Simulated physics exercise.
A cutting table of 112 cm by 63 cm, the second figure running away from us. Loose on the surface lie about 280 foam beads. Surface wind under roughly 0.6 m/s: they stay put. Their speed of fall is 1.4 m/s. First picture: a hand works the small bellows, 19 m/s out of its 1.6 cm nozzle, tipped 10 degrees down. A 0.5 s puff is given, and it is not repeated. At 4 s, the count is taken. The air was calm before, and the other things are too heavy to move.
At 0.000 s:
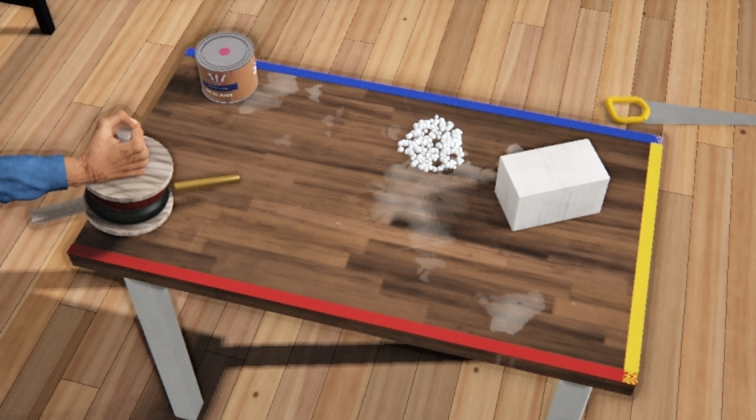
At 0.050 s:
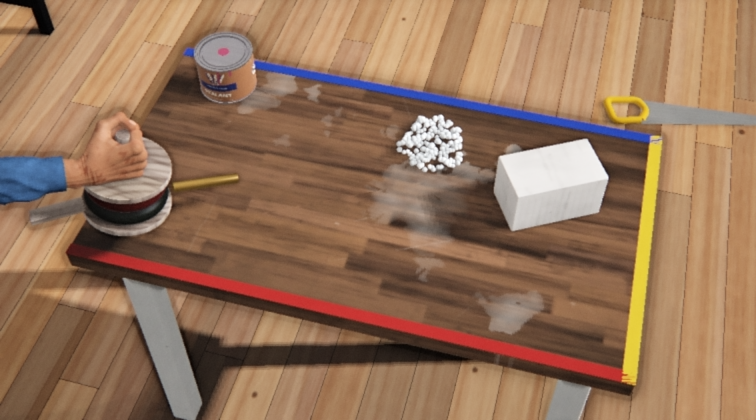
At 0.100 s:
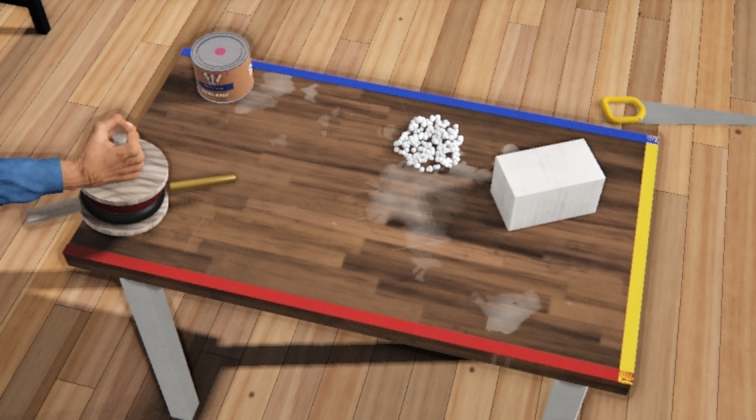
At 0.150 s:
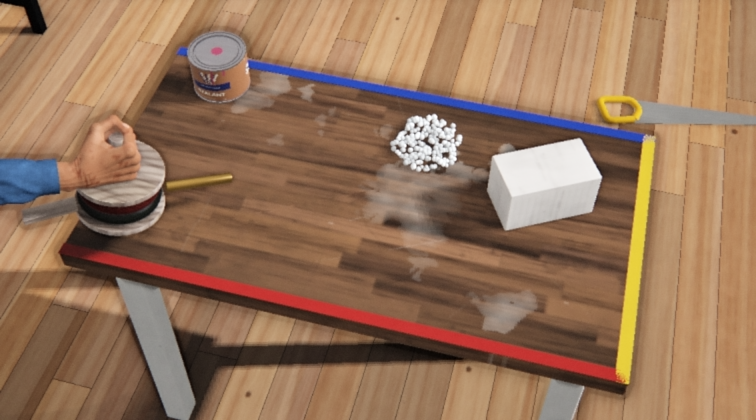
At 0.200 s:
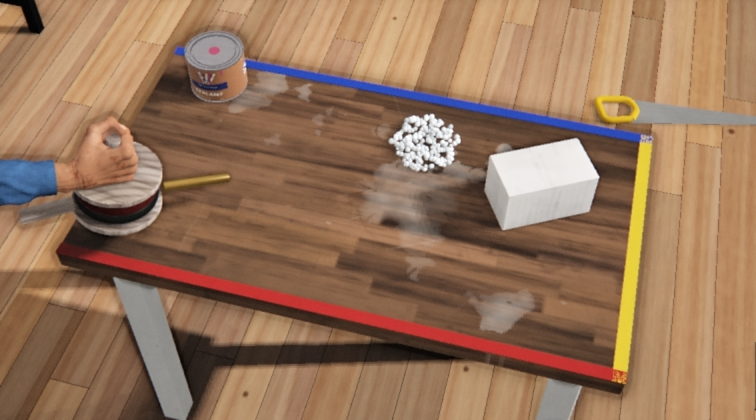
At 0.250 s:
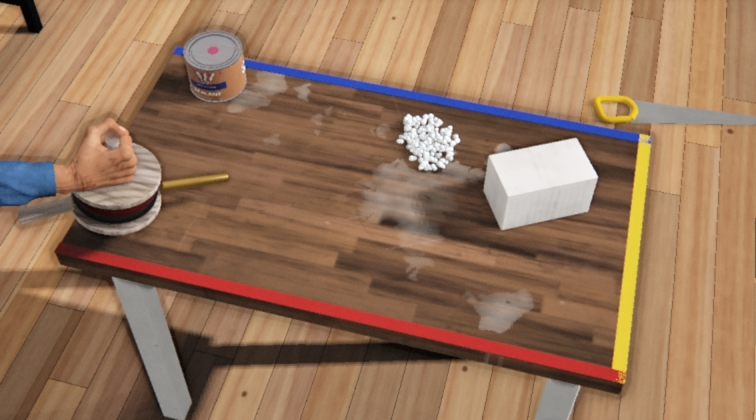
Small white beads lying still on a dark wooden table, then shifting slightly rightward as a hand rests on a round device at left.
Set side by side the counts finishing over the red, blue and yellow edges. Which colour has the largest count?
The blue edge comes first.
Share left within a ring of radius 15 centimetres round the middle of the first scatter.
I'd put the share at around 0 percent.
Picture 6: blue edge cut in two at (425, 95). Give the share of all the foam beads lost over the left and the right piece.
I'd guess near 0 percent left and close to 90 percent right.
After 0.8 s, 0 % are over the red edge, 88 % over the blue edge and 11 % over the yellow edge; 82 % are gone or lie where they will stay.
After 1.3 s, 0 % are over the red edge, 88 % over the blue edge and 12 % over the yellow edge; 100 % are gone or lie where they will stay.
After 2.2 s, 0 % are over the red edge, 88 % over the blue edge and 12 % over the yellow edge; 100 % are gone or lie where they will stay.
After 4.0 s, at the end, 0 % are over the red edge, 88 % over the blue edge and 12 % over the yellow edge.
